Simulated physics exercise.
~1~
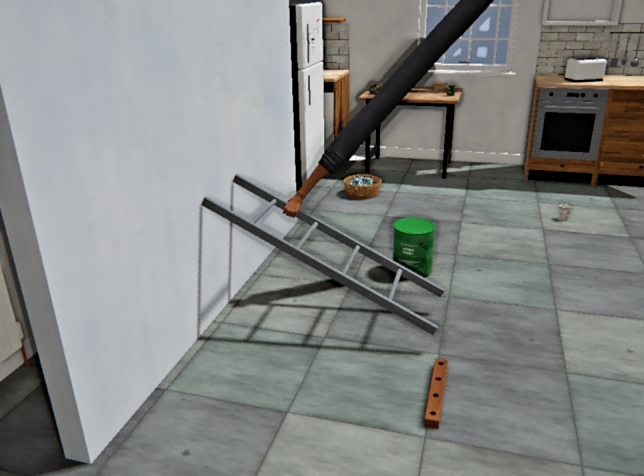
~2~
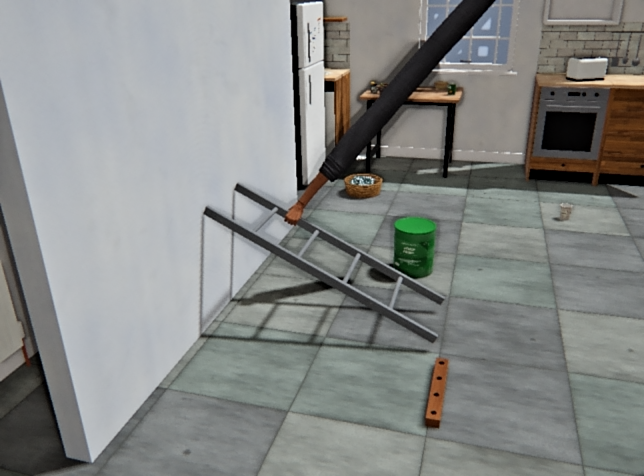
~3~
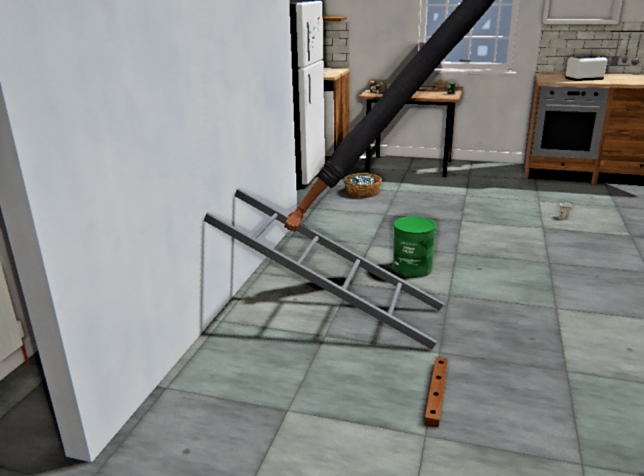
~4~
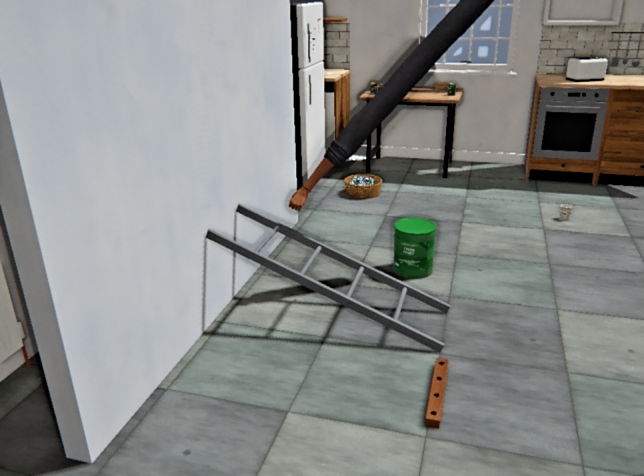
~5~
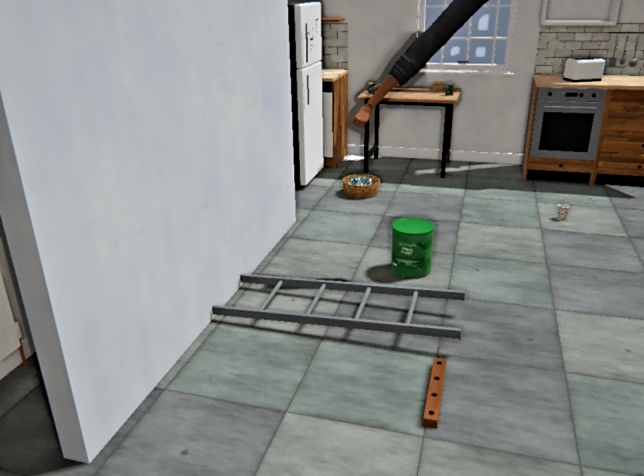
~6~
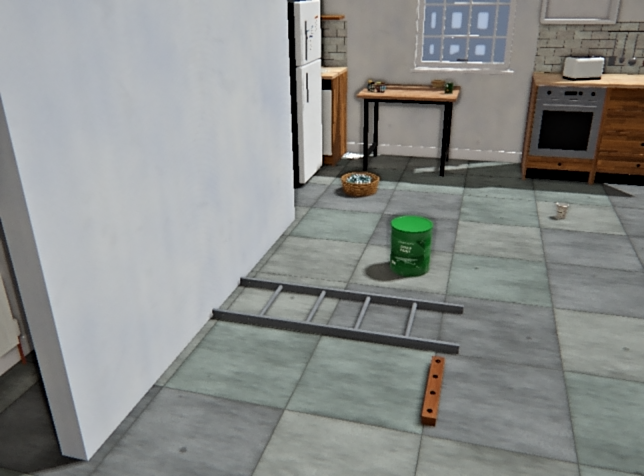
We see a dark arm holding a grey ladder-like rack against a white wall, near a green pail and a reddish batten. The arm lets go and draws back, and the rack slides down and ends lying flat on the tiled floor, the pail and batten staying in place.
